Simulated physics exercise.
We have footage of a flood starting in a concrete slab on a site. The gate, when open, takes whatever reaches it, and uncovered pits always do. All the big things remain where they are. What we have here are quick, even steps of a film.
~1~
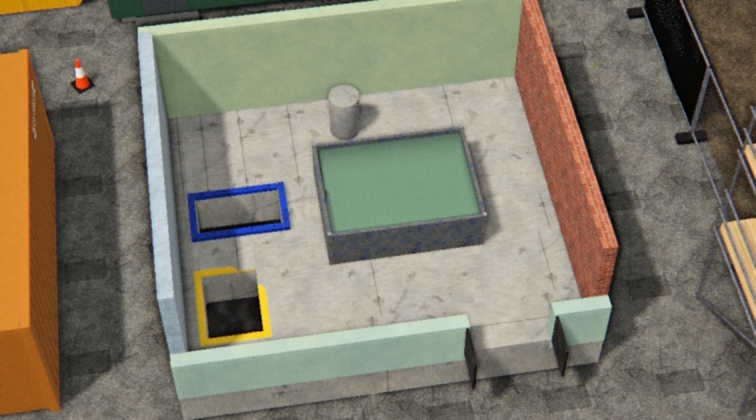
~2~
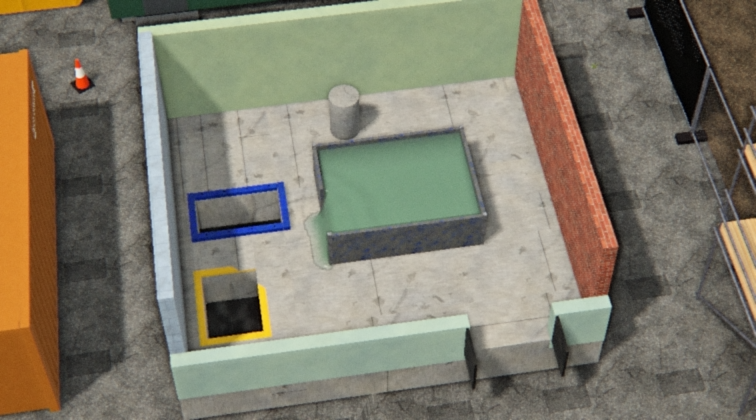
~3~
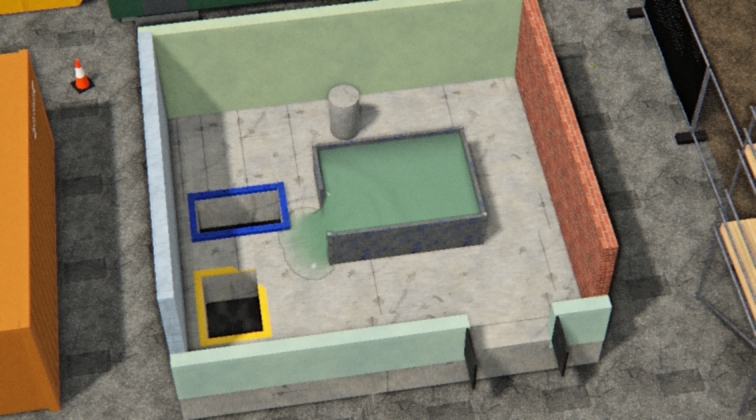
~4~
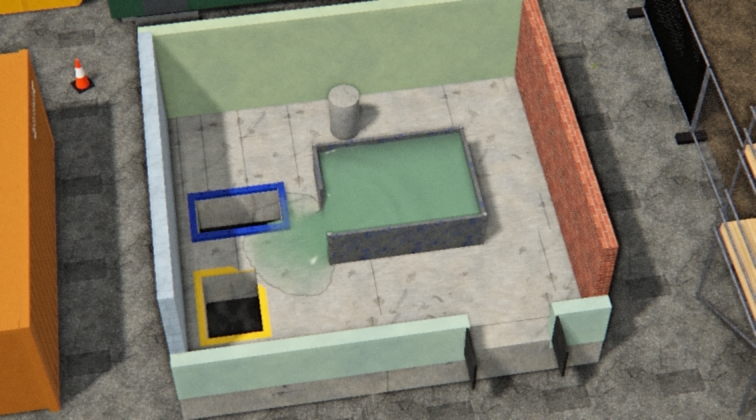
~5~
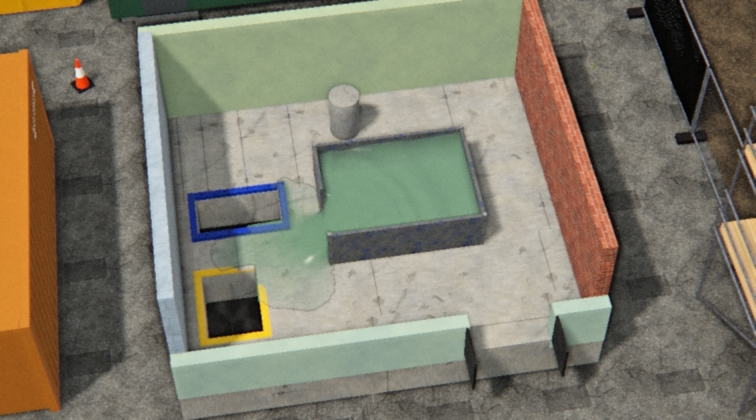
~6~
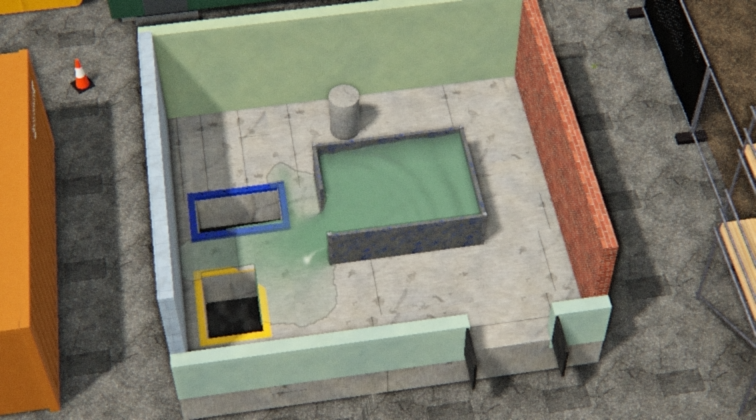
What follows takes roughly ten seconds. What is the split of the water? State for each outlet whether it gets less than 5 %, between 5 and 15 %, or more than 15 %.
Outcome. The gate gets less than 5 %. The blue pit gets between 5 and 15 %. The yellow pit gets more than 15 %.
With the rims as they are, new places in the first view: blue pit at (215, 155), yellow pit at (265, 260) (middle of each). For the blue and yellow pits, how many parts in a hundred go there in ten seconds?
The blue pit takes around 0 percent, while the yellow pit takes around 75 percent.
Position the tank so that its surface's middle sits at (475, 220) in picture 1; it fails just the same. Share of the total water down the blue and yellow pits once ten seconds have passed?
The blue pit gets roughly 2 per cent and the yellow pit roughly 60 per cent.
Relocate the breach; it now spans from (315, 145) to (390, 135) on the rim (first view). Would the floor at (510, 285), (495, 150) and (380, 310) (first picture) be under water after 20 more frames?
Point 1: Unwetted; point 2: Inundated; point 3: Unwetted.
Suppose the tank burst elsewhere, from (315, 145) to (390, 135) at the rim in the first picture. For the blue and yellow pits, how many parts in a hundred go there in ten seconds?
Per cent: Blue 14, yellow 8.
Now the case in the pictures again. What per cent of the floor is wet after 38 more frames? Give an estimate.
About 60 per cent.
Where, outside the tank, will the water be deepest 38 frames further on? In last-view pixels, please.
Deepest point: Roughly (192, 260).
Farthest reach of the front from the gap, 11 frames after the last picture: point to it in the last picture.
Somewhere about (169, 123).
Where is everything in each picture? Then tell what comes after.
The first frame shows the tank at (398, 182) is whole and still.
In the second frame, the front is at (314, 217), out from the gap at (328, 231).
In the third frame, the front is at (290, 217), out from the gap at (328, 232).
In the fourth frame, the front is at (249, 242), out from the gap at (328, 232).
In the fifth frame, the front is at (218, 246), out from the gap at (328, 232).
In the sixth frame, the front is at (182, 267), out from the gap at (328, 232).
A moment on, water covers 20 % of the floor; the gate 0 %, the blue pit 2 %, the yellow pit 6 %.
Next, water covers 25 % of the floor; the gate 0 %, the blue pit 4 %, the yellow pit 14 %.
Then, water covers 35 % of the floor; the gate 0 %, the blue pit 6 %, the yellow pit 25 %.
Later, water covers 60 % of the floor; the gate 0 %, the blue pit 7 %, the yellow pit 40 %.
In the end, water covers 90 % of the floor; the gate 0 %, the blue pit 7 %, the yellow pit 51 %.
